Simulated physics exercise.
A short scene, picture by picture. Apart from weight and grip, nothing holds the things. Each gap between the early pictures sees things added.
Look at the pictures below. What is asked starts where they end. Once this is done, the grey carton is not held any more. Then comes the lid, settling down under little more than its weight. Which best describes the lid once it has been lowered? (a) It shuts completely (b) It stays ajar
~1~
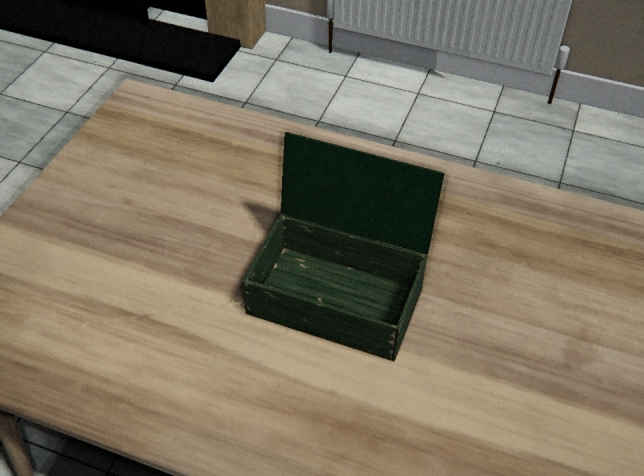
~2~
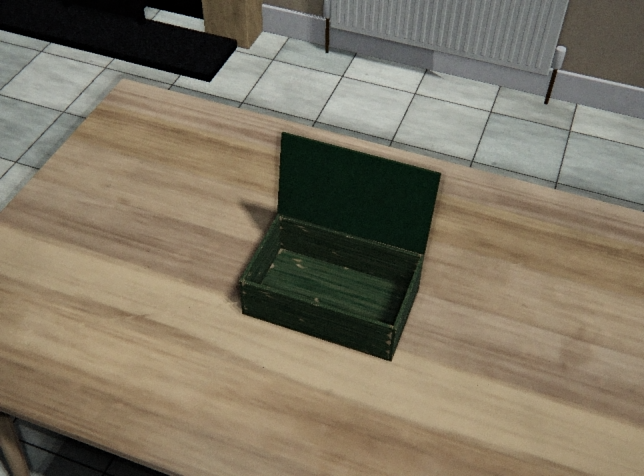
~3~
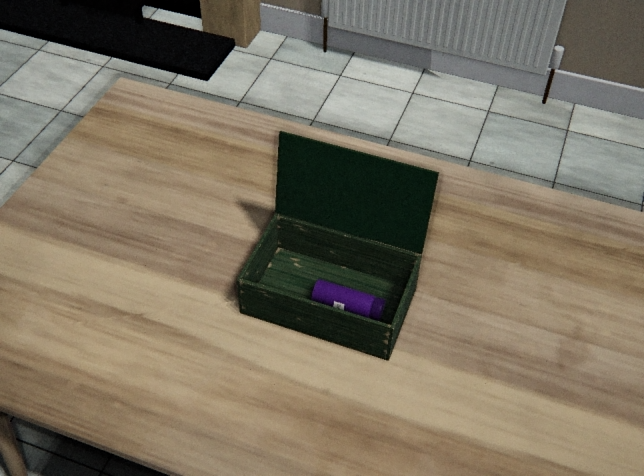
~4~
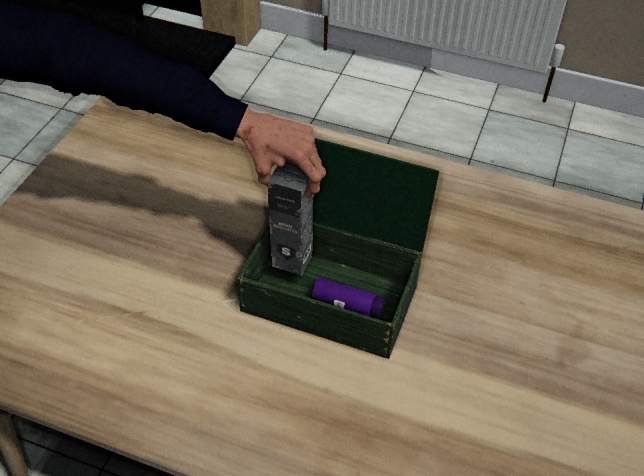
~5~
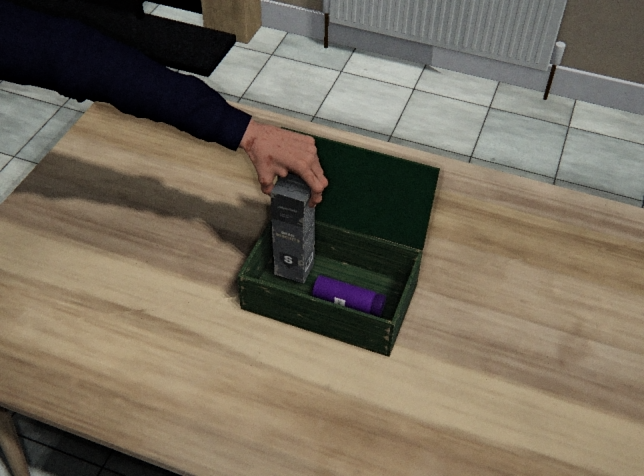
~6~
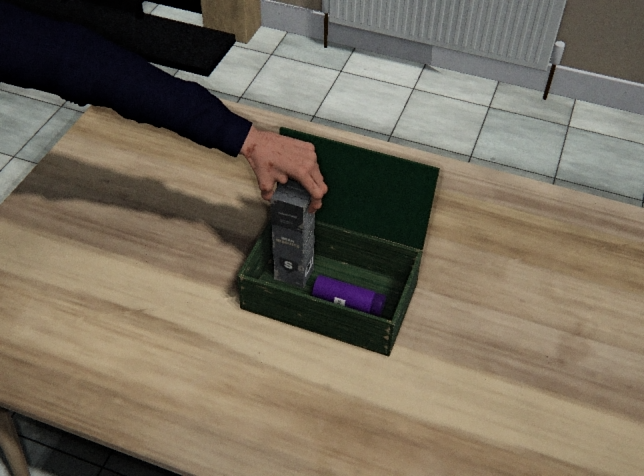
(b) It stays ajar.
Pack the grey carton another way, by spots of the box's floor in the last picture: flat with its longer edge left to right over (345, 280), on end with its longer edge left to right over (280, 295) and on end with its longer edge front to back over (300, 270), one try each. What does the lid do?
The first time it goes down completely, the next time it is kept open, and the last time it is kept open.
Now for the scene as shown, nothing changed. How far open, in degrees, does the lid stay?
Angle: About 20°.
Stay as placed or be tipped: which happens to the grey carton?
Looking at the last picture, the grey carton sits at an angle.
Then, 1.40 s after the last picture, lid 74° above the rim.
Then, 1.90 s after the last picture, lid 45° above the rim; grey carton tipped 23° from how it was near (283, 253).
Then, 2.30 s after the last picture, lid 21° above the rim; grey carton tipped 52° from how it was near (280, 266).
At rest, lid 21° above the rim; tipped over in the box, grey carton; purple shaker in place. Seen from the same camera at the end, grey carton near (280, 265).
